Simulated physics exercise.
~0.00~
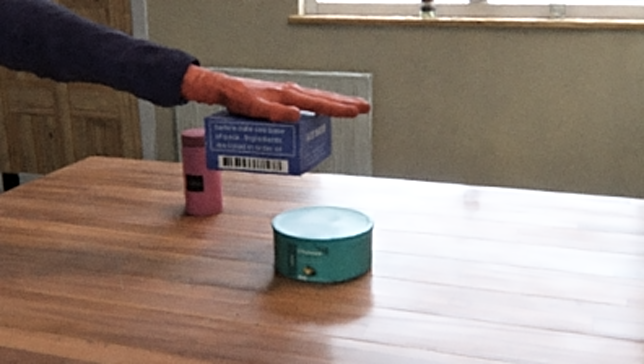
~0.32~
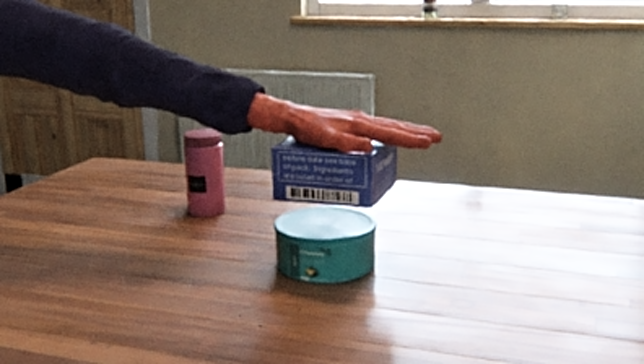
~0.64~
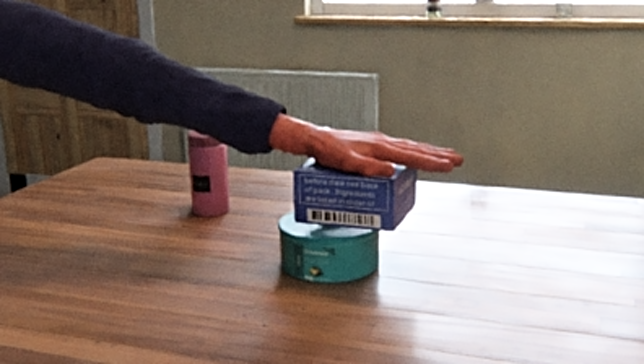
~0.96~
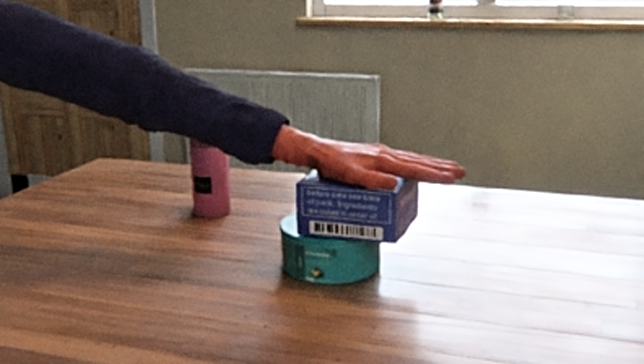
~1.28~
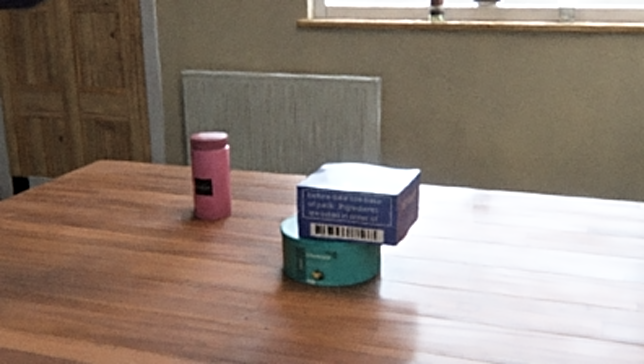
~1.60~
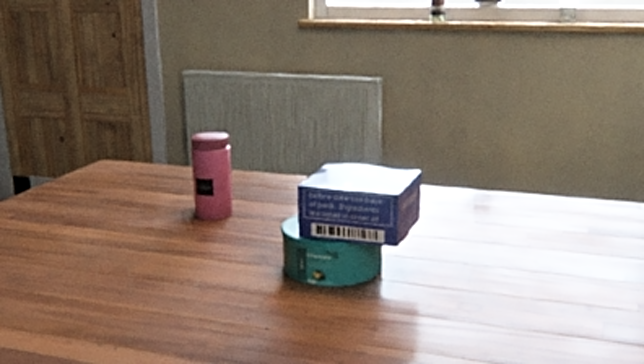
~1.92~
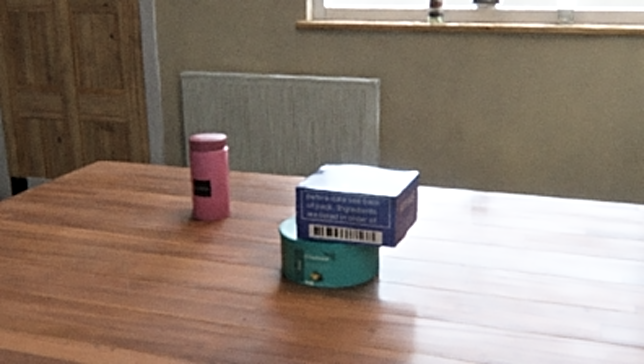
A blue box, held from above by a hand, moved right over a wooden table and was lowered onto a round turquoise tub near a pink jar. The hand let go and withdrew, and the box stayed balanced on the tub.
